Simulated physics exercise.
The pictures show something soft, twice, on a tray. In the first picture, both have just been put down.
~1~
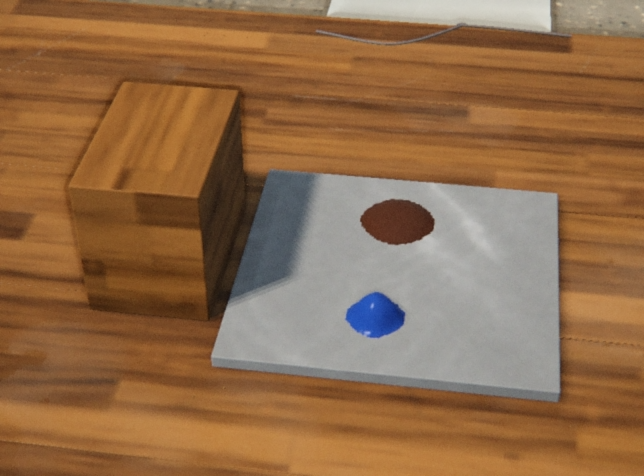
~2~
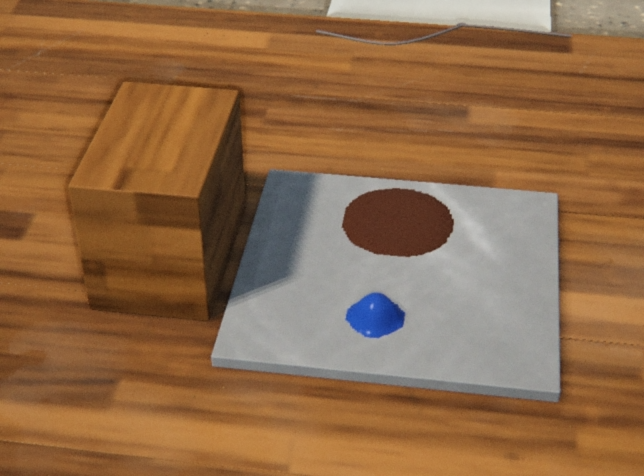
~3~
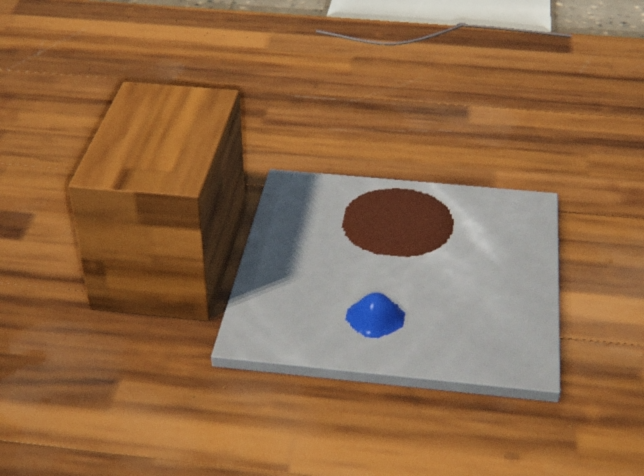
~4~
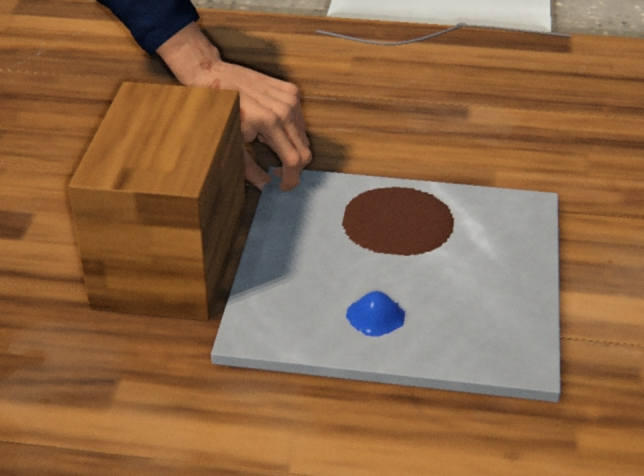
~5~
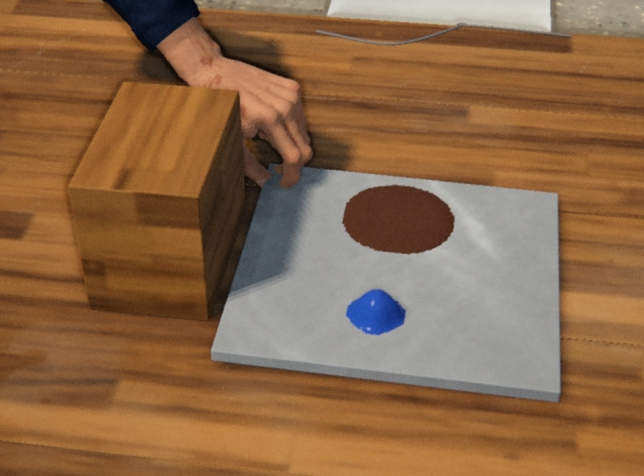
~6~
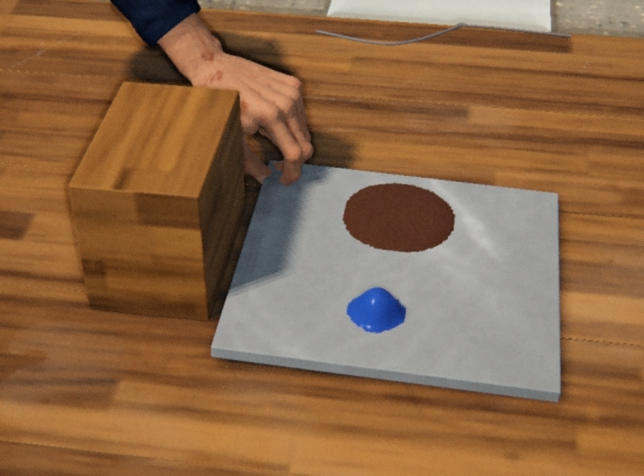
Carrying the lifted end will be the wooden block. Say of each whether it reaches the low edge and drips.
Watch the blue sauce - it hangs on; the brown sauce drops off.
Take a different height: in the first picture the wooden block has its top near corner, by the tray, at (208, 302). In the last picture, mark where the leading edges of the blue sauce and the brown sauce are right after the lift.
Tips, last view: First approx. (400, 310), second approx. (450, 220).
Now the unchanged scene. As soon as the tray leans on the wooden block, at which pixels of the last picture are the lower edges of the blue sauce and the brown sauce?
In the last picture, the first is near (439, 259) and the second near (553, 228).
Next, slope about 32°; the blue sauce has not moved; the brown sauce has crept down a long way.
After that, the blue sauce has not moved; the brown sauce is dripping off the low end.
Finally, slope about 32°; the blue sauce has not moved; the brown sauce is dripping off the low end.
